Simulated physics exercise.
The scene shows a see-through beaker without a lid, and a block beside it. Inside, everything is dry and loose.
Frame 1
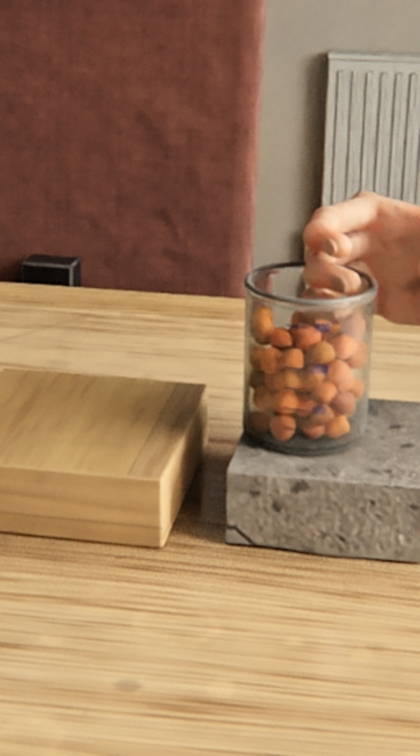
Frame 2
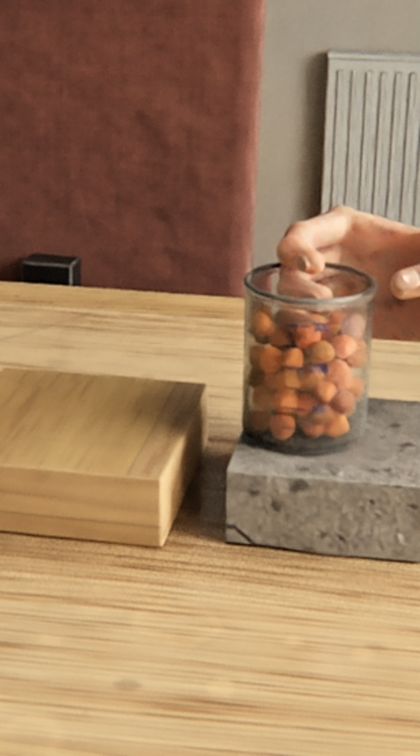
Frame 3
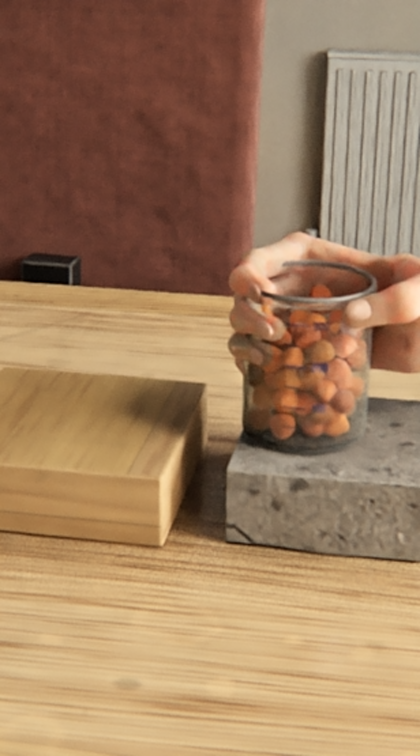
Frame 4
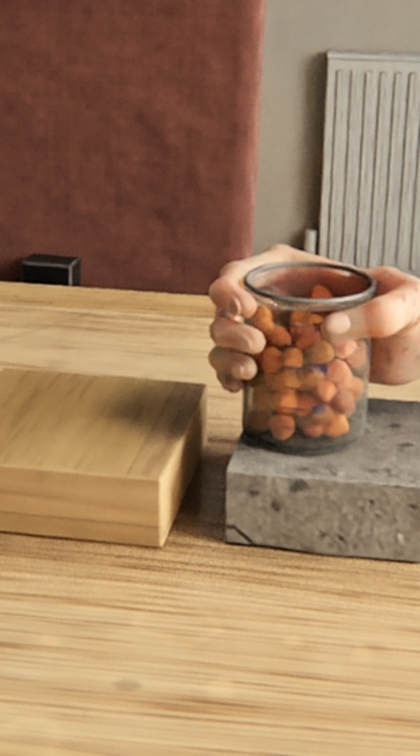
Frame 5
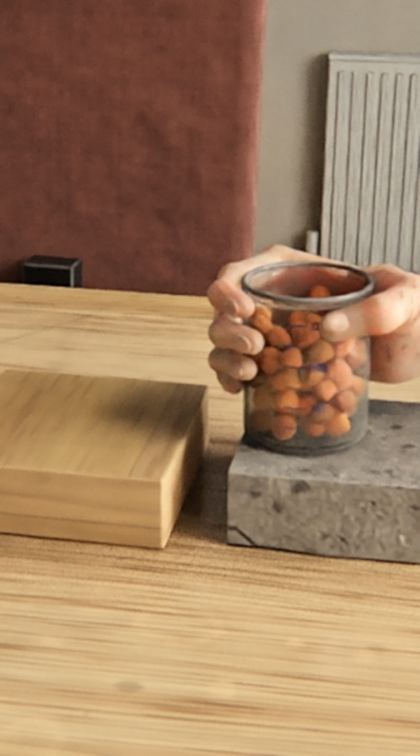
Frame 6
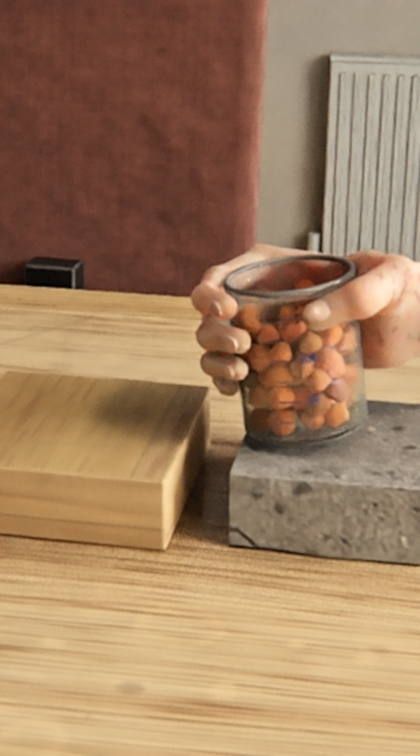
A hand reached around a clear glass beaker mostly full of orange coated peanuts on a gray stone slab, gripped its sides, and then tilted it slightly left toward the lower wooden block.
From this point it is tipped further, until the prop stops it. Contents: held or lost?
Partly lost.
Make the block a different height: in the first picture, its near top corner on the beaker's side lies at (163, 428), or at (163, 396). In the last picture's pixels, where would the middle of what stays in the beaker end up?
It would settle near (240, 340) the first time and near (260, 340) the second time.
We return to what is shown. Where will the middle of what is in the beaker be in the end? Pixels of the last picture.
The centre lands near (169, 390).
Then, 0.40 s past the last view, the beaker leans 33°; everything is still inside.
Then, 0.90 s past the last view, the beaker leans 63°; everything is still inside.
Then, 1.44 s past the last view, the beaker leans 95°; a small part of the coated peanuts out of it.
Finally, the beaker rests on the block at 99°; a small part of the coated peanuts out of it.
